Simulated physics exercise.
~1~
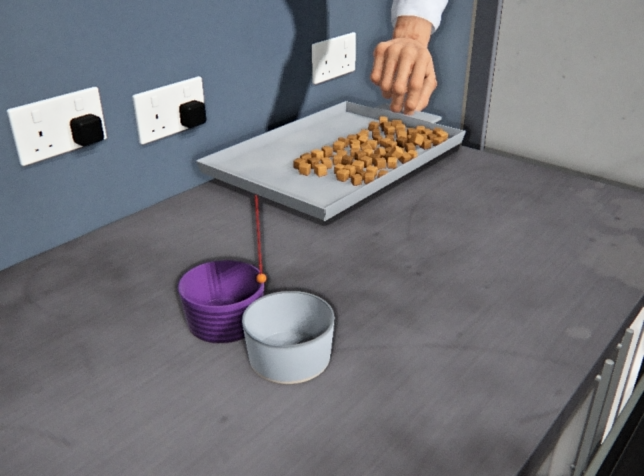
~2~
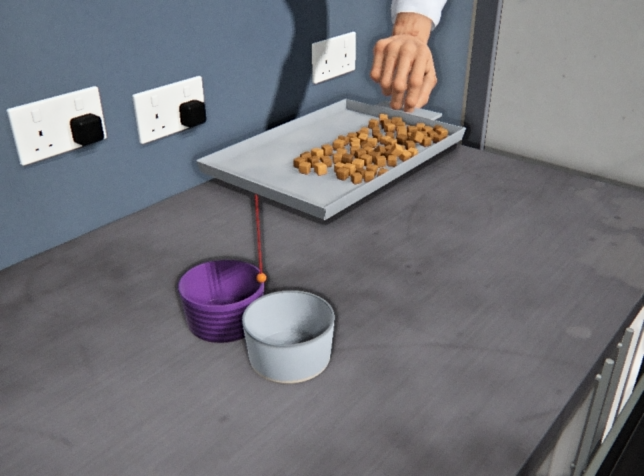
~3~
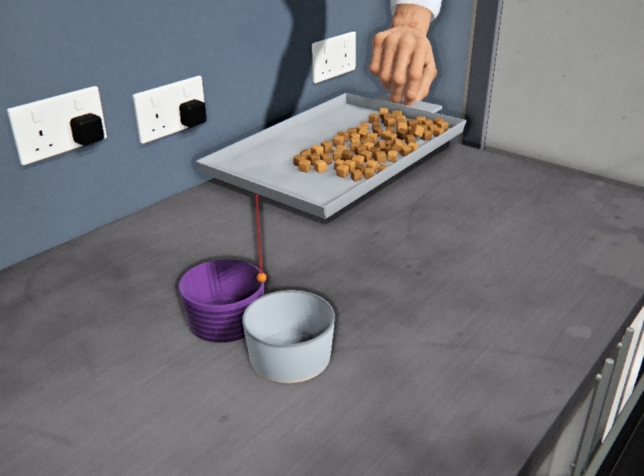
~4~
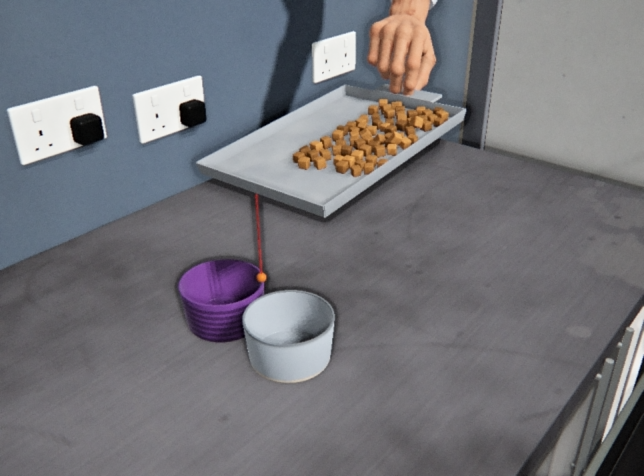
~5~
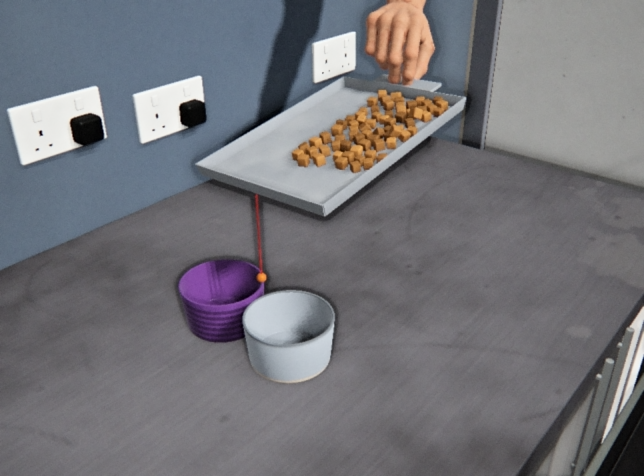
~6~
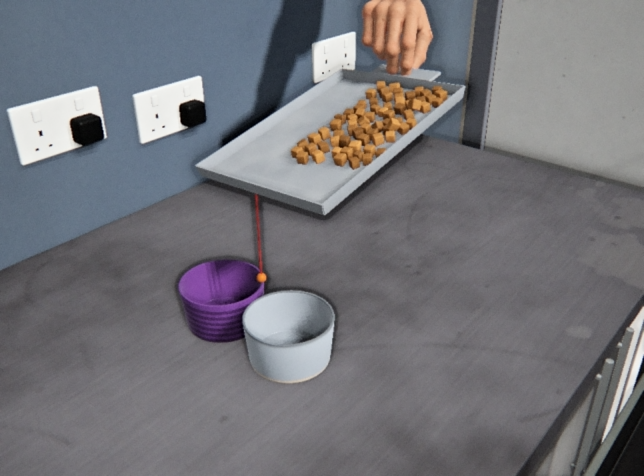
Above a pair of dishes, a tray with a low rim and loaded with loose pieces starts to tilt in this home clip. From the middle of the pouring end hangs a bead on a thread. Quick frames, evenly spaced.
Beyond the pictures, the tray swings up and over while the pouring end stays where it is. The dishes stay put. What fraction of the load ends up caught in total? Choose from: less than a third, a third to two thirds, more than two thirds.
In total, a third to two thirds ends up caught.
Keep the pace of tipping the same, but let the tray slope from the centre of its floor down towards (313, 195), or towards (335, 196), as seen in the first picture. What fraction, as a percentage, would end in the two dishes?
Respectively 40 and 40 in a hundred.
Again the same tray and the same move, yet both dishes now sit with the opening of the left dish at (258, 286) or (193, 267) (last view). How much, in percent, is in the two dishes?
It works out to 10 percent and then 50 percent.
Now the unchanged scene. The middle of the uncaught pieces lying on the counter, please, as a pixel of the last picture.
(165, 379), roughly.
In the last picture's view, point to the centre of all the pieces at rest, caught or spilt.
Around (208, 325).
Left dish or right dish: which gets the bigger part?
Noted: The left-placed one ends with more.
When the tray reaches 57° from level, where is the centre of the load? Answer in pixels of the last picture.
In the last view, the load is centred near (249, 162).
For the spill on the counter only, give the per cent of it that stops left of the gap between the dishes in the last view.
Close to 100 %.
Soon, tray tipped steeply; nearly all on the tray; a small part outside both; a small part in the air.
A while on, tray tipped right over; most on the tray; a small part in the left dish; a small part outside both; a stray few in the air.
Towards the end, tray tipped past a quarter turn; a small part in the right dish; about half in the left dish; about half outside both.
Finally, tray tipped past a quarter turn; a small part in the right dish; about half in the left dish; about half outside both.
